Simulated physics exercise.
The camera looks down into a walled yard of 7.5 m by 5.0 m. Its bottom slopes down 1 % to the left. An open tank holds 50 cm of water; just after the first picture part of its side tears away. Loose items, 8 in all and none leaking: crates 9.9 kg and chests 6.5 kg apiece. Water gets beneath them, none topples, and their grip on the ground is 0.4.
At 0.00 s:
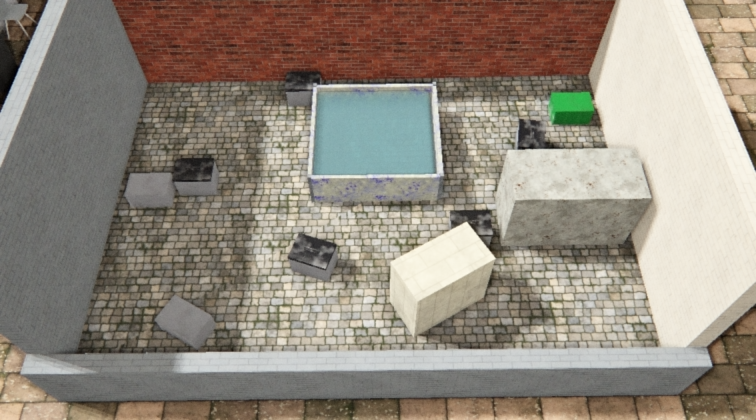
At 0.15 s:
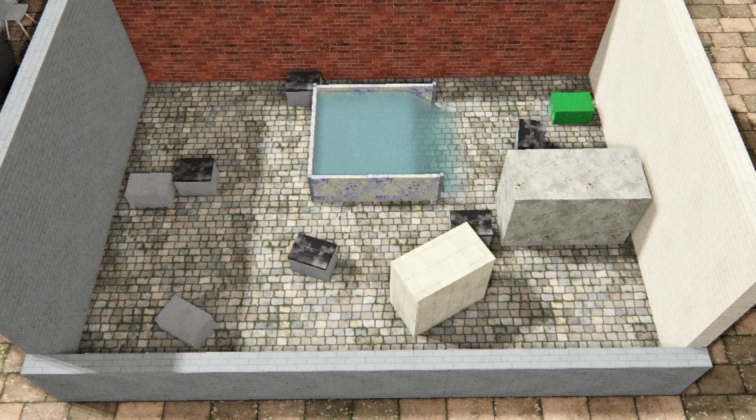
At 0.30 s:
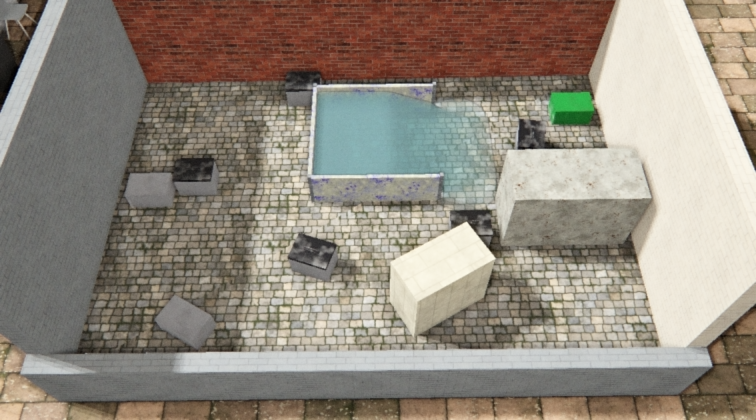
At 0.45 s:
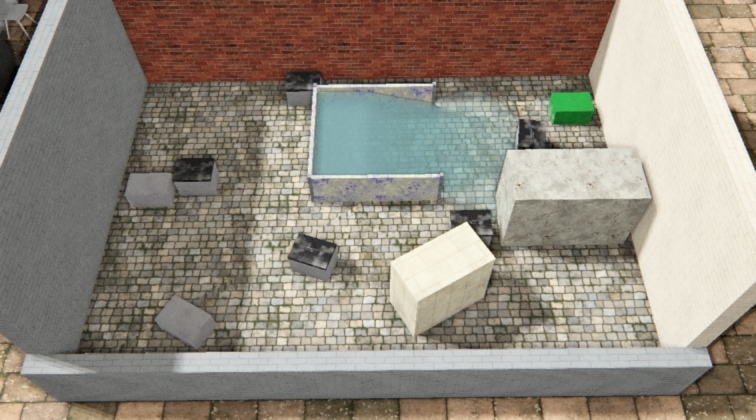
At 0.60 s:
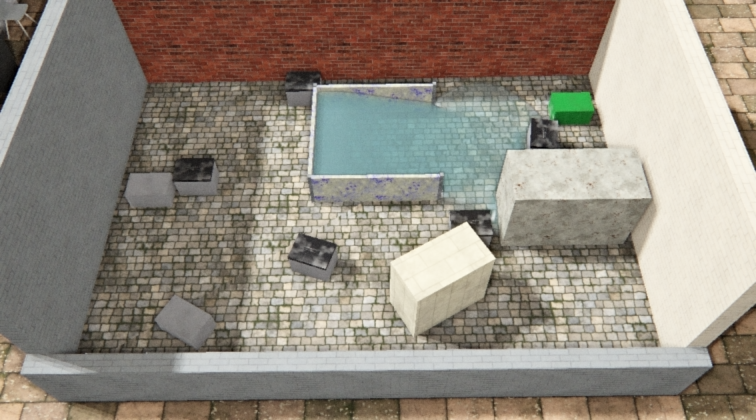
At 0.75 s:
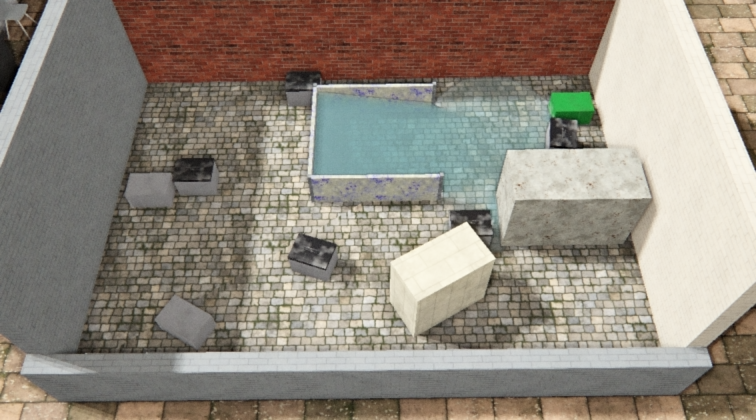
The clip opens on a walled, cobbled yard with scattered boxes and a full, open tank of water. The tank's right side gives way and water spreads rightward across the stones. It reaches a dark box near the large stone block and pushes it right, toward the still green crate.
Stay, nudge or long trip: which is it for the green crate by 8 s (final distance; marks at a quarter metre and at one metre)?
Green crate travels far.
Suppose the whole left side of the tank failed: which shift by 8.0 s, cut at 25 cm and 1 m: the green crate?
In that case the green crate holds its place.
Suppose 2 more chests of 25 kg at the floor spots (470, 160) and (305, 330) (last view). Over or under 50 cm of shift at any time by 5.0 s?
In turn: Past it, less.
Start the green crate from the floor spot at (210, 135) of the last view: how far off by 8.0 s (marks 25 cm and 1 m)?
It barely shifts.
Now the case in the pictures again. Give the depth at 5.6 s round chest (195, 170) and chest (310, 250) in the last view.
About 0 and 1 cm.
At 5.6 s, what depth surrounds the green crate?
About 11 cm.
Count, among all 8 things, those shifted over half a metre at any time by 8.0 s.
4 of them.
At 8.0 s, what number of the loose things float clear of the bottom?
I count 2.
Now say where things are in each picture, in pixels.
The green crate at (573, 102) rests on the ground; 3.1 m2 under water; 0 of 8 have shifted, in the first picture.
The green crate at (573, 102), on the bottom; water covers 3.9 m2; 0 of 8 have shifted, in the second picture.
The green crate at (573, 102) rests on the ground; water covers 4.8 m2; 0 of 8 have shifted, in the third picture.
The green crate at (573, 102) rests on the ground; 5.9 m2 under water; 0 of 8 have shifted, in the fourth picture.
The green crate at (573, 102) rests on the ground; 6.9 m2 under water; 1 of 8 have shifted, in the fifth picture.
The green crate at (573, 102), on the bottom; 8.0 m2 under water; 1 of 8 have shifted, in the sixth picture.
After 1.6 s the green crate is near (586, 93), 0.2 m from its start, afloat; 2 afloat.
After 3.6 s the green crate is near (531, 82), 0.7 m from its start, afloat; 2 afloat.
After 5.6 s the green crate is near (442, 79), 2.1 m from its start, afloat; 2 afloat.
After 8.0 s the green crate is near (285, 83), 4.6 m from its start, aground; 2 afloat.
